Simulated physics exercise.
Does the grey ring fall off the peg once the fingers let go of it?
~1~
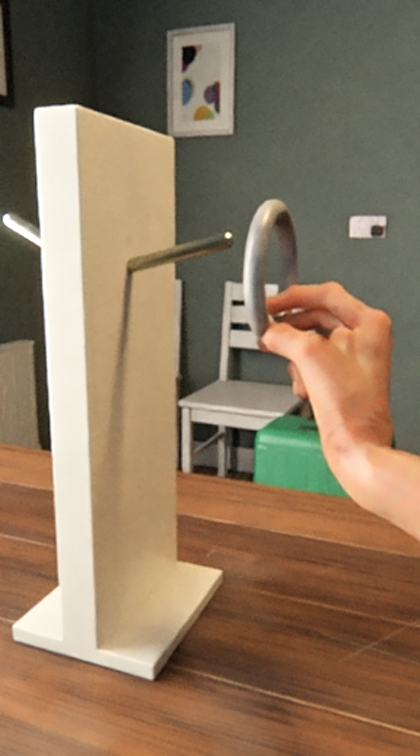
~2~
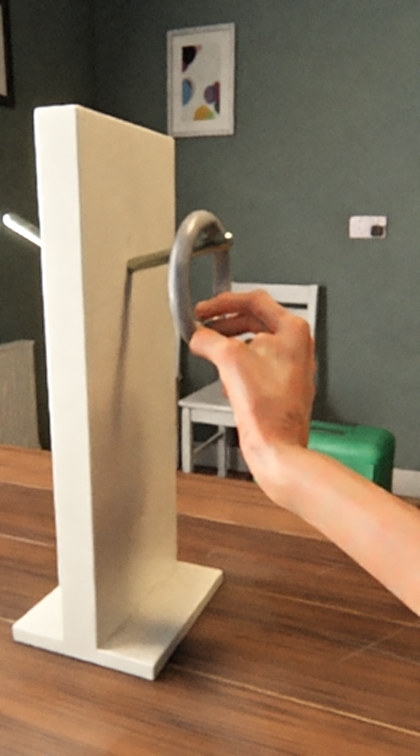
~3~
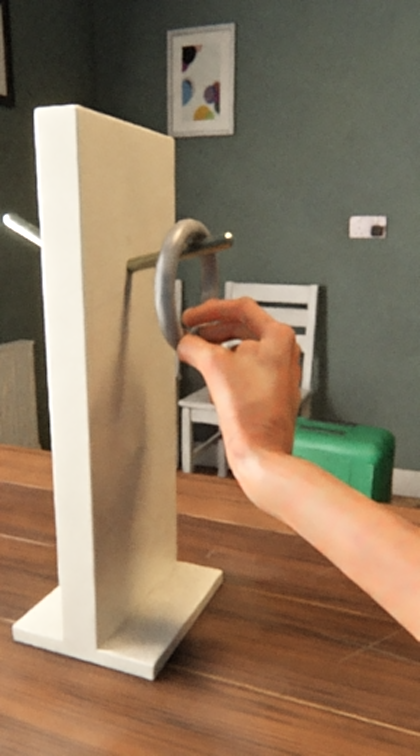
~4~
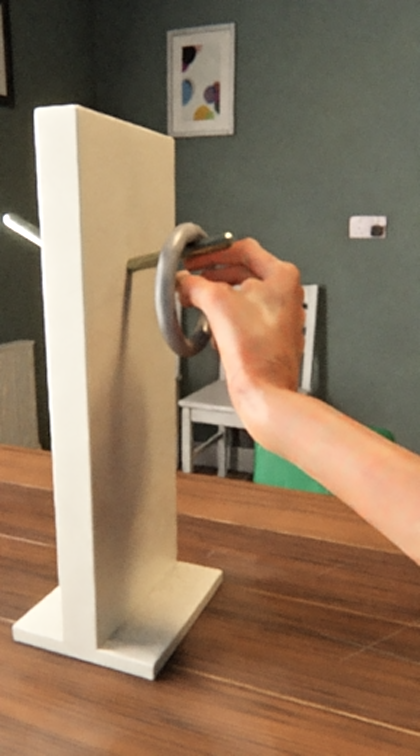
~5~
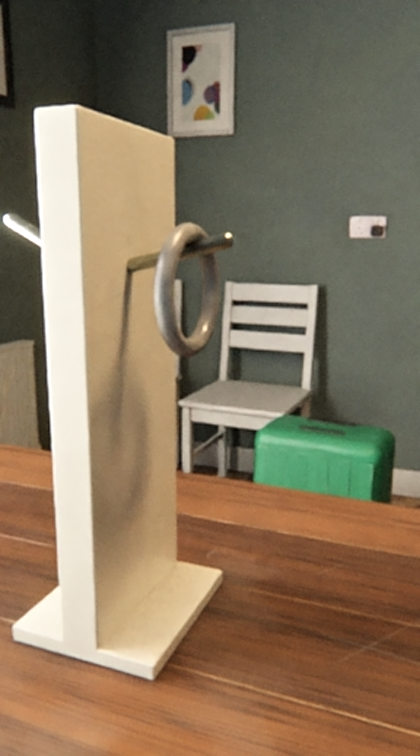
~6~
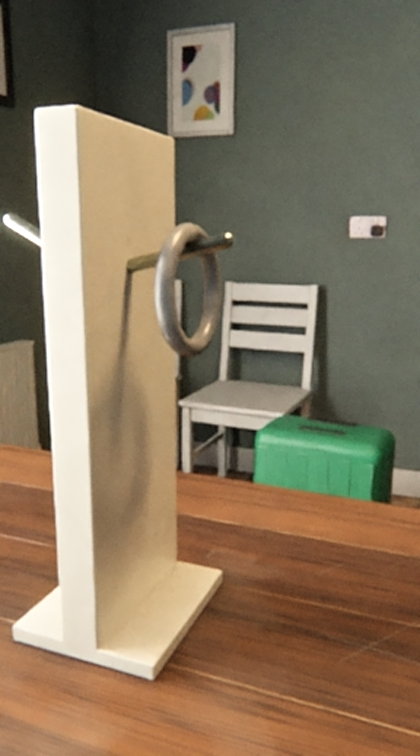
No, the grey ring stays hanging on the peg after the hand moves away.
